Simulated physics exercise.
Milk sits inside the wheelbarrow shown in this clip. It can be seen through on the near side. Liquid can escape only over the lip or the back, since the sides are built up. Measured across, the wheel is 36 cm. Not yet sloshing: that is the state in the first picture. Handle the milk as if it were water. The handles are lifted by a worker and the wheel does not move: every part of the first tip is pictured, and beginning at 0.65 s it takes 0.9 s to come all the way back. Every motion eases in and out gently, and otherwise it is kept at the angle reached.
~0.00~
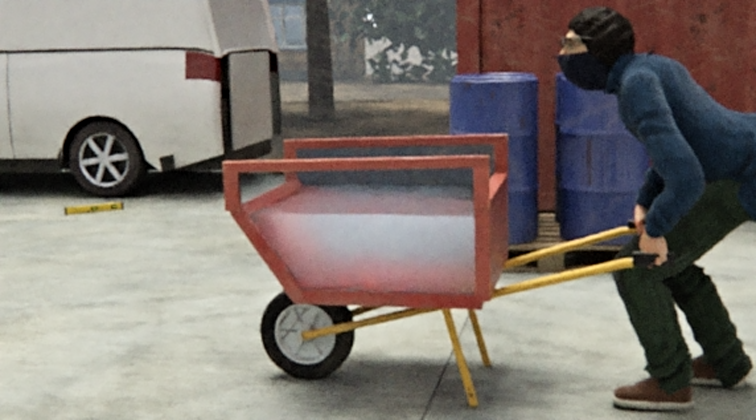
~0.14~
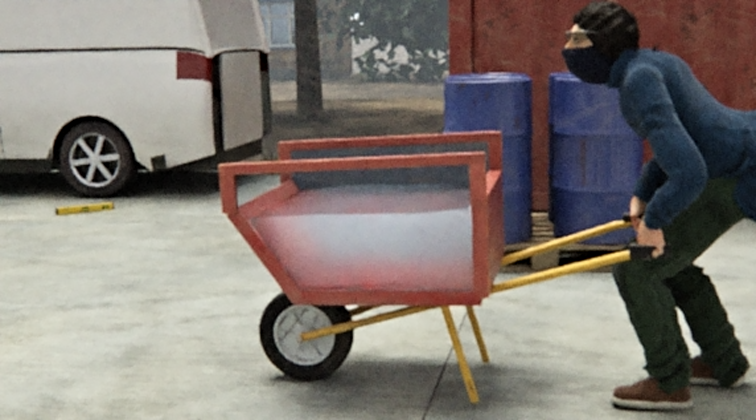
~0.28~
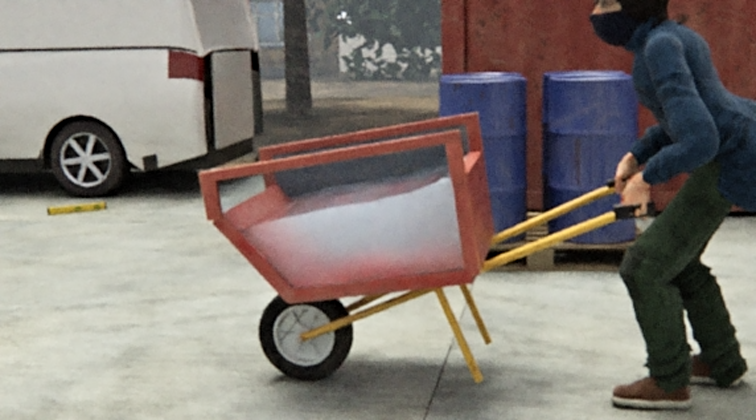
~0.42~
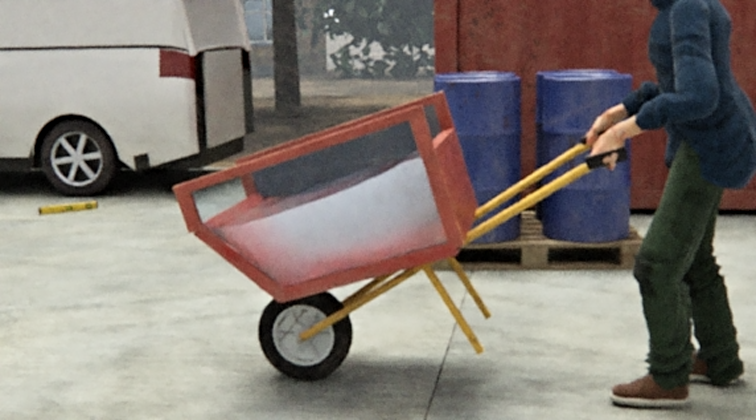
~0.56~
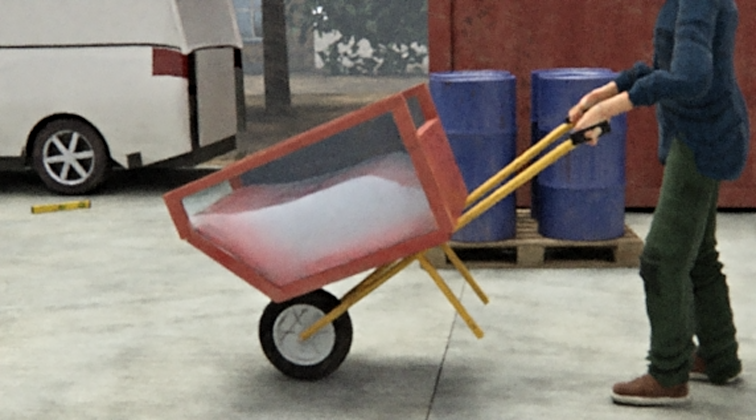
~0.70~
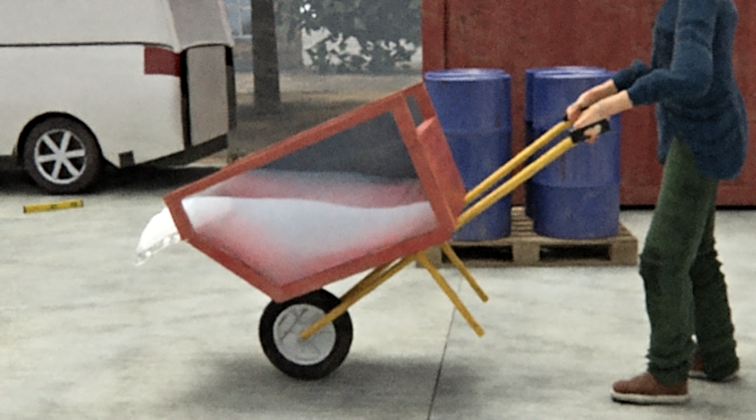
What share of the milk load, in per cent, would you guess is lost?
I would say close to 49 per cent.
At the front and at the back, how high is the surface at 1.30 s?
At the front 22 cm, at the back 2 cm.
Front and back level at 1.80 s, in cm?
Front level 6 cm, back level 34 cm.
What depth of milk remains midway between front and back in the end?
I'd put it at some 14 cm.
Then, 1.30 s in, the barrow is at 3° forwards, the surface stands 3 cm at the back and 22 cm at the front; 44 per cent has gone, over the front.
Then, 1.80 s in, the surface stands 33 cm at the back and 6 cm at the front; 44 per cent has gone, over the front.
Then, 2.35 s in, the surface stands 9 cm at the back and 18 cm at the front; 47 per cent has gone, over the front.
Then, 4.43 s in, 49 per cent has gone, over the front, 59 of 119 litres.
